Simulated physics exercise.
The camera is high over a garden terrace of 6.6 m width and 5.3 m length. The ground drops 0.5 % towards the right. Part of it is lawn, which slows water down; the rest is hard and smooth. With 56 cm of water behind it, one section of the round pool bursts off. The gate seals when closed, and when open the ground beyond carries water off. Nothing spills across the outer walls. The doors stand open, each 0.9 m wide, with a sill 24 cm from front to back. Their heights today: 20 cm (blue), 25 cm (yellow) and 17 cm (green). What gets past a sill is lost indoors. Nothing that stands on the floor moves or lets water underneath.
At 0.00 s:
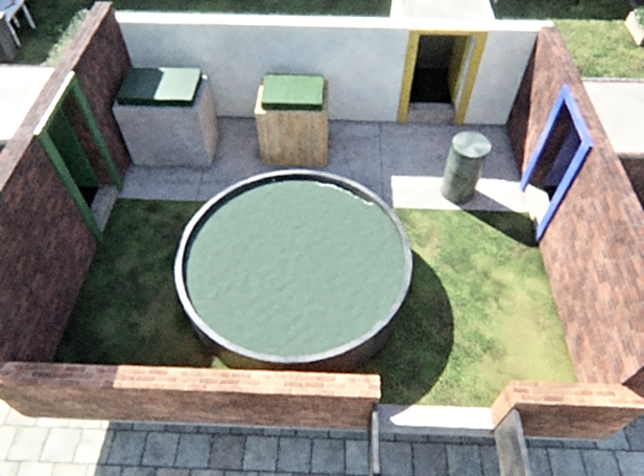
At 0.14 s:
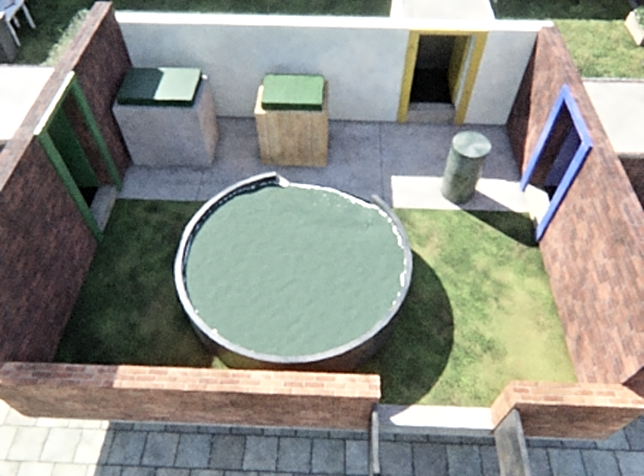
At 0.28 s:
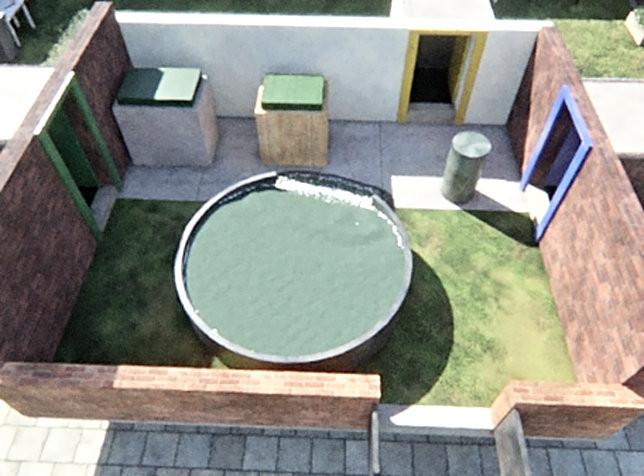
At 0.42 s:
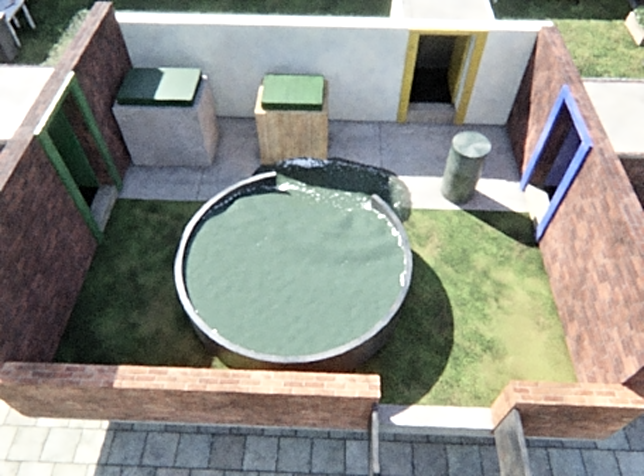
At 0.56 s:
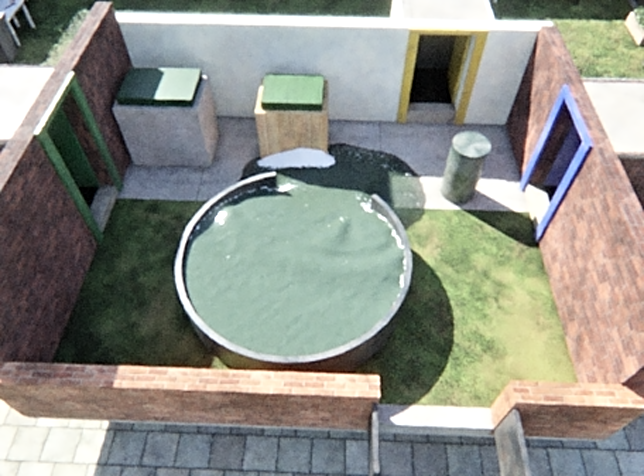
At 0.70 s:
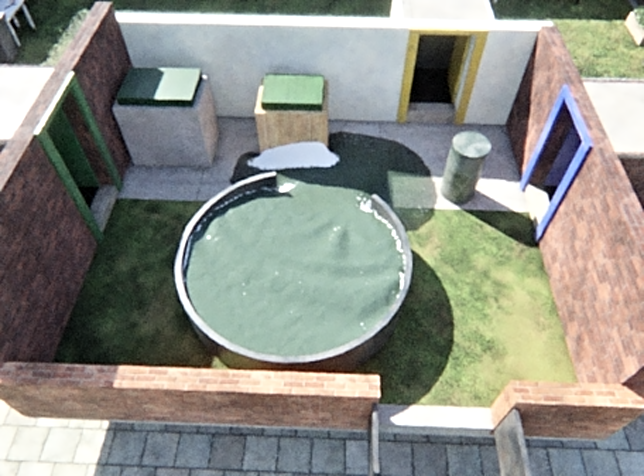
Dark green water bursts through the far rim of a round pool in a walled garden terrace, seen from high above by a camera that stays still. Brick walls hold a green doorway at left and a blue one at right, with a yellow doorway, two green-topped boxes and a green barrel behind. The water spills through the gap, then spreads across the grey paving towards the boxes and barrel.
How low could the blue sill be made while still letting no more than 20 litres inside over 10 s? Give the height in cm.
About 11.5 cm.
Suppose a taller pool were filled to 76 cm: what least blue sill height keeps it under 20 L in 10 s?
About 16 cm.
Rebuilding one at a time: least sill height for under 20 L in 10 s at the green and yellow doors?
Roughly 10.5 cm at green and 23 cm at yellow.
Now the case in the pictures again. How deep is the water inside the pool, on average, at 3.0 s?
About 29 cm.
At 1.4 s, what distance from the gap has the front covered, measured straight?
Roughly 3.0 m.
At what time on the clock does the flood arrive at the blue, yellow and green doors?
Blue 2.6 s, yellow 1.1 s, green 2.2 s.
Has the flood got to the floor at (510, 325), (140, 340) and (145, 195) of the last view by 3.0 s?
In turn: Dry, still dry, wet.
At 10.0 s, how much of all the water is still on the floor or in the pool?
About 92 per cent.
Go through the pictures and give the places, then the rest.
Still water, 56 cm deep, in the round pool at (294, 256); the blue door at (553, 166) is dry, in the first frame.
Water pours out on the far side and has run 0.3 m, to a hidden place; about 8 cm deep outside, 56 cm at the back, in the second frame.
The front is at (374, 189), 0.7 m from the gap on the far side; 1.1 m2 of floor is wet, 56 cm left at the back, in the third frame.
The gap is on the far side, the front 1.1 m out at (388, 174); the back of the round pool holds 56 cm, in the fourth frame.
The front is at (394, 159), 1.5 m from the gap on the far side; 3.1 m2 of floor is wet, 56 cm left at the back, in the fifth frame.
Water pours out on the far side and has run 1.8 m, to (397, 146); about 7 cm deep outside, 56 cm at the back; the blue door at (553, 166), 3.2 m from the gap, is still 1.6 m from the nearest water, in the sixth frame.
After 1.4 s water covers 30 % of the floor, deepest (44 cm) near (310, 169); it has not reached the blue door.
After 3.0 s water covers 60 % of the floor, deepest (42 cm) near (504, 140); 10 cm at the blue door, 0 litres in over its 20 cm sill.
After 10.0 s water covers 100 % of the floor, deepest (14 cm) near (72, 390); 9 cm at the blue door, 0 litres in over its 20 cm sill.
At the blue door as built, the water arrived by 2.6 s and peaked near 18 cm at 4.8 s.
With a sill of 9.5 cm, 39 litres would have come in within the 10 s; with 13 cm, 10 litres. So under 20 litres takes about 11.5 cm.
